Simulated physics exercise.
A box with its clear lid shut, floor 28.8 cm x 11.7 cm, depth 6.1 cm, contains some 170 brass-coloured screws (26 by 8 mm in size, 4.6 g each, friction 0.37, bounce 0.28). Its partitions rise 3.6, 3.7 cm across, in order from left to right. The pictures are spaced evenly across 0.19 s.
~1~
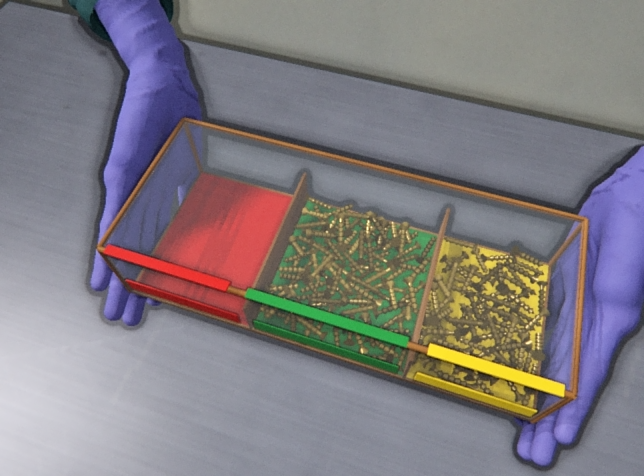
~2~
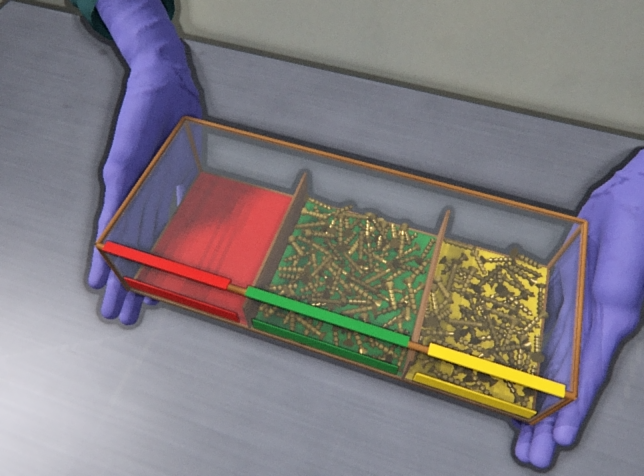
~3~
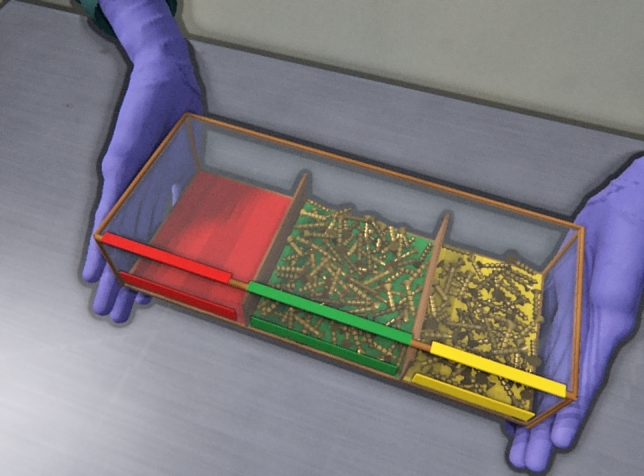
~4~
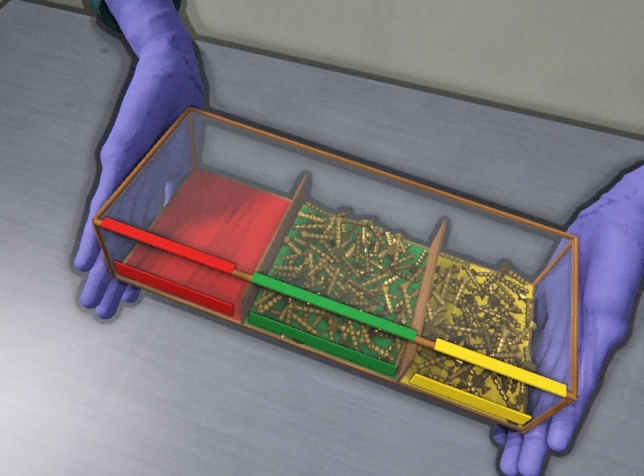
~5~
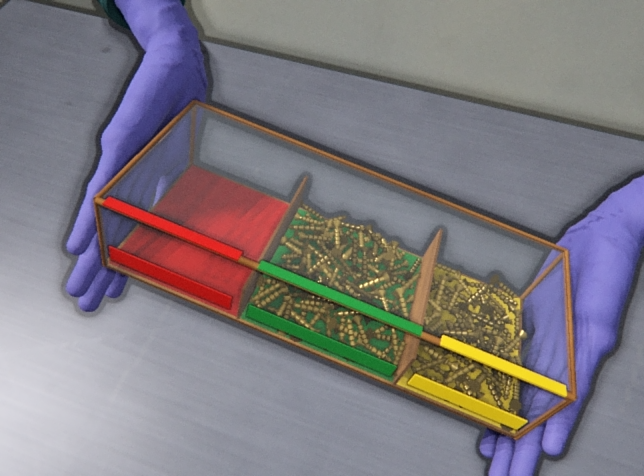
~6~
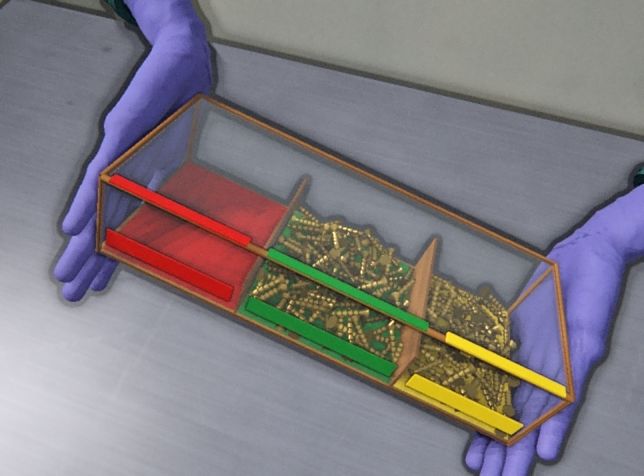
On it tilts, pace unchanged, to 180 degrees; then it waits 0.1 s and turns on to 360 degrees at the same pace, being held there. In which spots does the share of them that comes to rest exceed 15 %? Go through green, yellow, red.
Green compartment: Exceeds it; yellow compartment: Exceeds it; red compartment: Exceeds it.
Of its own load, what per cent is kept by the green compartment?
About 50 per cent.
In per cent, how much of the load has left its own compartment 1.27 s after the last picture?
About 15 per cent.
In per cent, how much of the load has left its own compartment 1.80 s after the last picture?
Near 40 in a hundred.
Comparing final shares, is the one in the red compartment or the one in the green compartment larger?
The larger share is in the green compartment.
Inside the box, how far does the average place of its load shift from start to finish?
About 6.5 centimetres.
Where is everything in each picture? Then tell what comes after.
Box at (316, 320); tilt 0 degrees; green 60 %, yellow 40 %, in the first picture.
Box at (316, 319); tilt 1 degrees, in the second picture.
Box at (318, 316); tilt 5 degrees; low side back right, in the third picture.
Box at (321, 310); tilt 10 degrees; low side back right, in the fourth picture.
Box at (327, 303); tilt 17 degrees; low side back right, in the fifth picture.
Box at (334, 295); tilt 24 degrees; low side back right; green 60 %, yellow 40 %, in the sixth picture.
Then, 0.69 s after the last picture, tilt 147 degrees; green 50 %, yellow 50 %; middle of all pieces near (303, 371).
Then, 1.27 s after the last picture, tilt 148 degrees; green 45 %, yellow 50 %; middle of all pieces near (302, 340).
Then, 1.80 s after the last picture, tilt 53 degrees; green 45 %, yellow 30 %, red 30 %; middle of all pieces near (319, 315).
Then, 2.30 s after the last picture, tilt 0 degrees; green 45 %, yellow 25 %, red 30 %; middle of all pieces near (308, 307).
In the end, green 45 %, yellow 25 %, red 30 %.
